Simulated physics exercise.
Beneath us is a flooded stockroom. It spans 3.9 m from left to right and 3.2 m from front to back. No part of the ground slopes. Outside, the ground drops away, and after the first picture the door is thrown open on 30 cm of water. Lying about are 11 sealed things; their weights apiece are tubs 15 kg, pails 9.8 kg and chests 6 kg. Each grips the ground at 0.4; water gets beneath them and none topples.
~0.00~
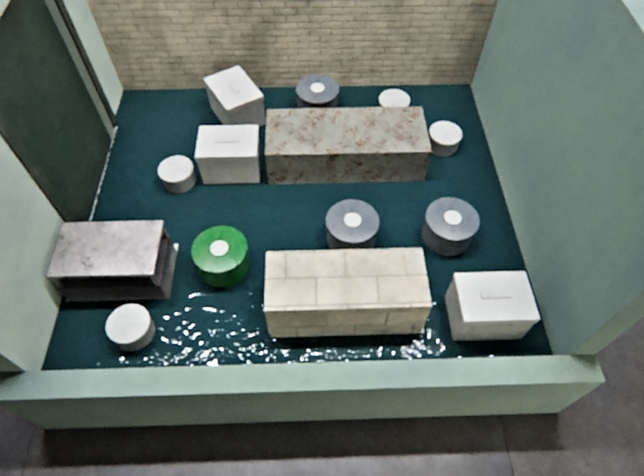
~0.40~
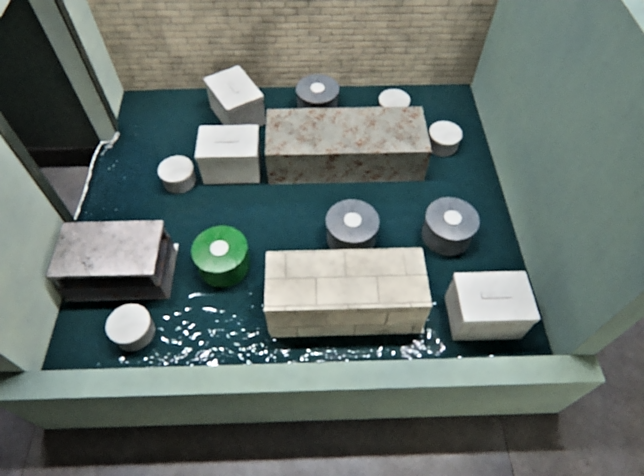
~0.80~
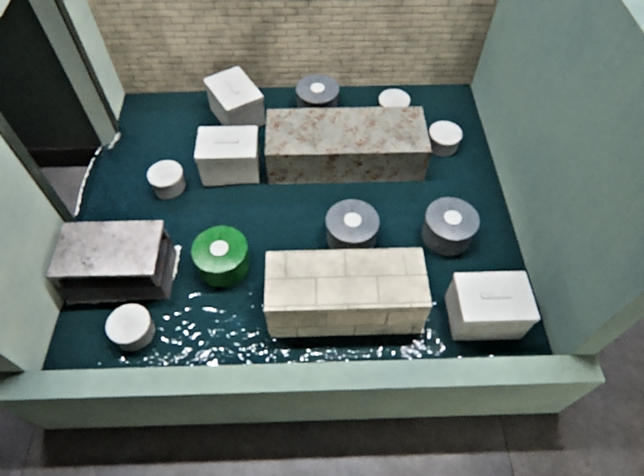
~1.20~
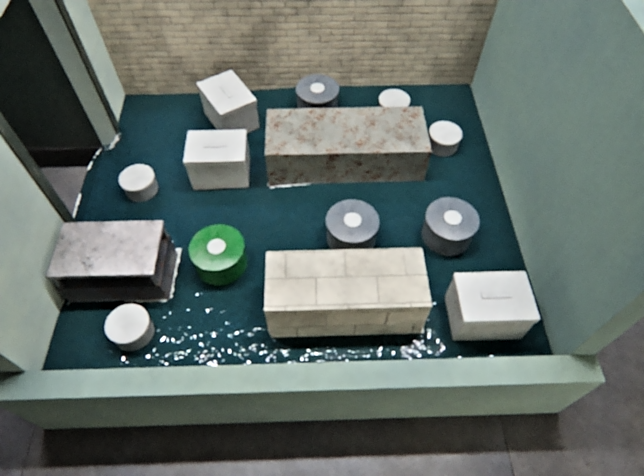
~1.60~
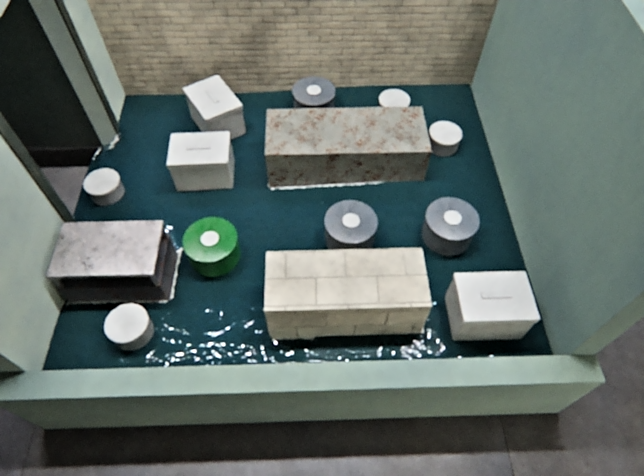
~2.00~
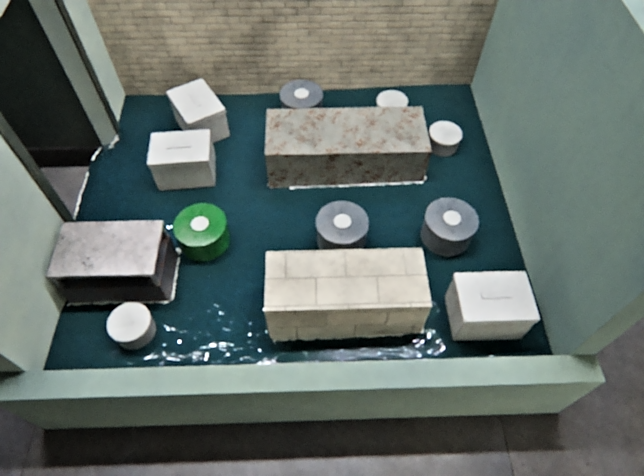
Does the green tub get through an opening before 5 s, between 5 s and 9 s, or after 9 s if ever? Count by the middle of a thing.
Its exit comes too soon for the window.
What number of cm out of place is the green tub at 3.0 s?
Some 120 cm from the start.
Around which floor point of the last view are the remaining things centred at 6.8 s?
The average lands around (286, 212).
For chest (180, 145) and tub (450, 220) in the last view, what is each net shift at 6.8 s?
In that order: Gone out, then 80 cm.
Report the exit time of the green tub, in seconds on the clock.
Somewhere near 3.5 s.
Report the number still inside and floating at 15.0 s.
Count at that moment: 1.
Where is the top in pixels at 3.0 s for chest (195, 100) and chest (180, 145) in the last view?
Approx. (150, 102); approx. (110, 147).
After 3.0 s the green tub is near (127, 192), 1.1 m from its start, afloat; 1 of 11 are out; 10 afloat.
After 6.8 s the green tub has gone out (at 3.5 s); 5 of 11 are out; 6 afloat.
After 11.0 s the green tub has gone out (at 3.5 s); 7 of 11 are out; 3 afloat.
After 15.0 s the green tub has gone out (at 3.5 s); 8 of 11 are out; 1 afloat.
